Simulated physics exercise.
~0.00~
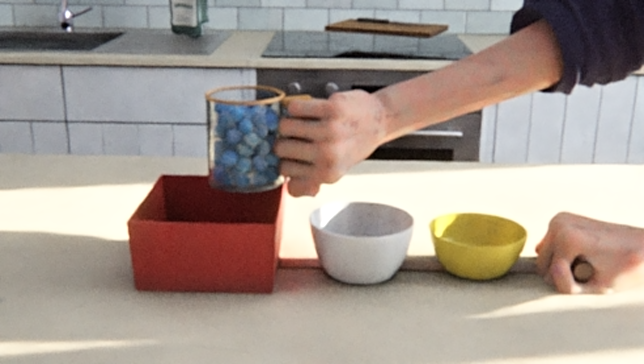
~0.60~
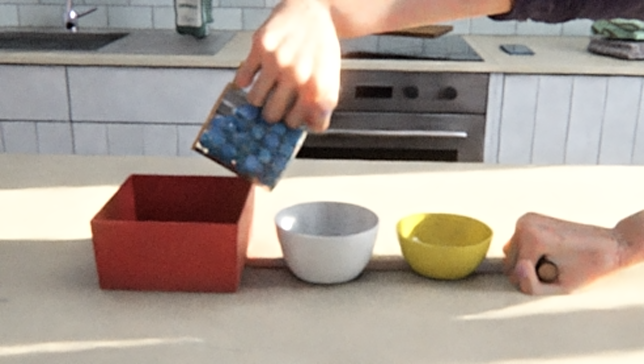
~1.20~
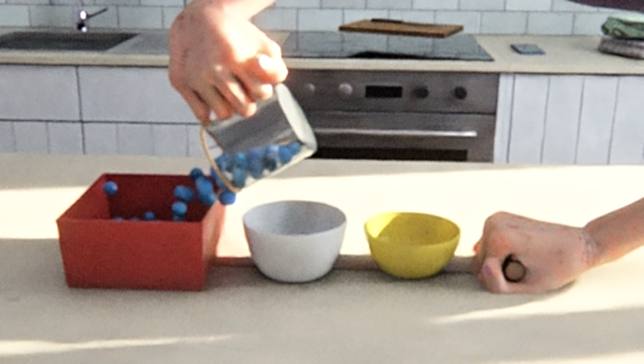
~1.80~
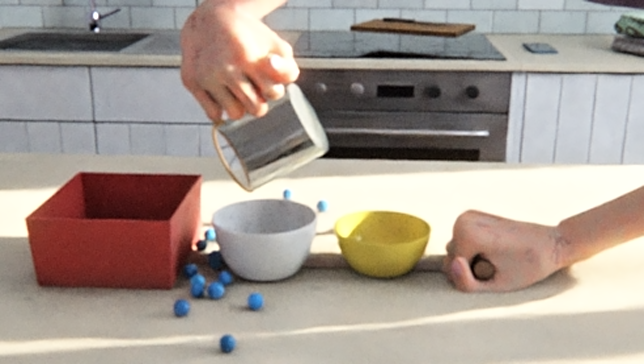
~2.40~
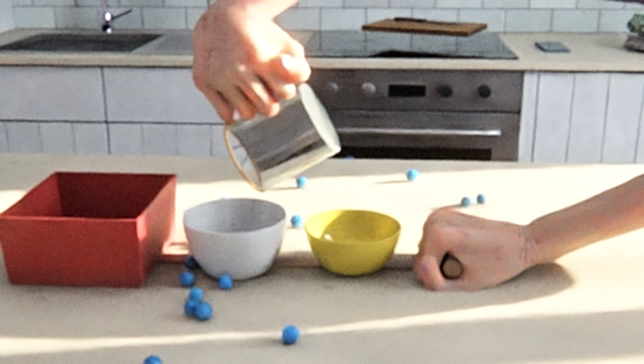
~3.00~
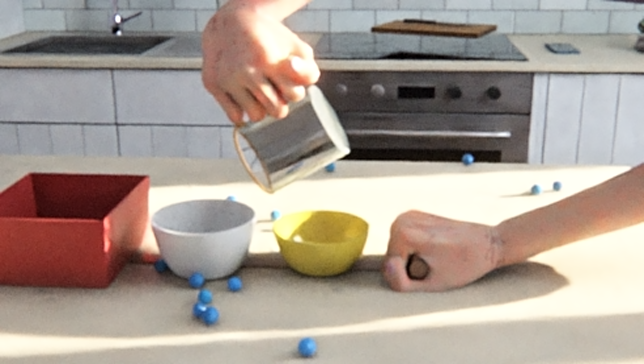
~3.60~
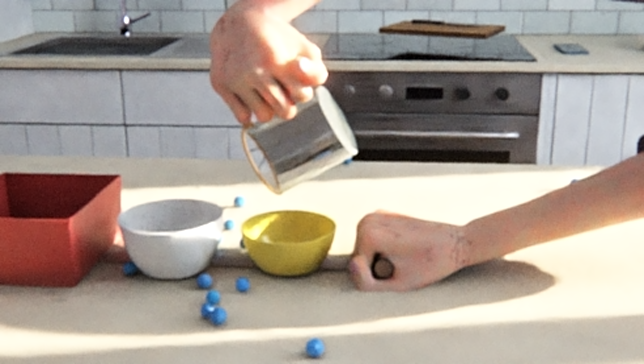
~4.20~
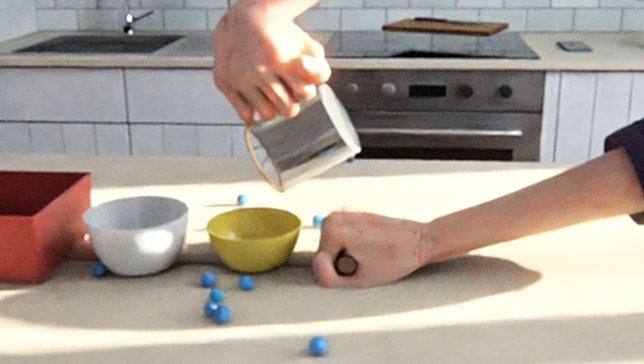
On a kitchen counter, a hand tips a glass cup of small blue balls over a red container while another hand draws it and the white and yellow bowls left; most balls land in the red container, others scatter across the counter, and the emptied cup stays tilted.
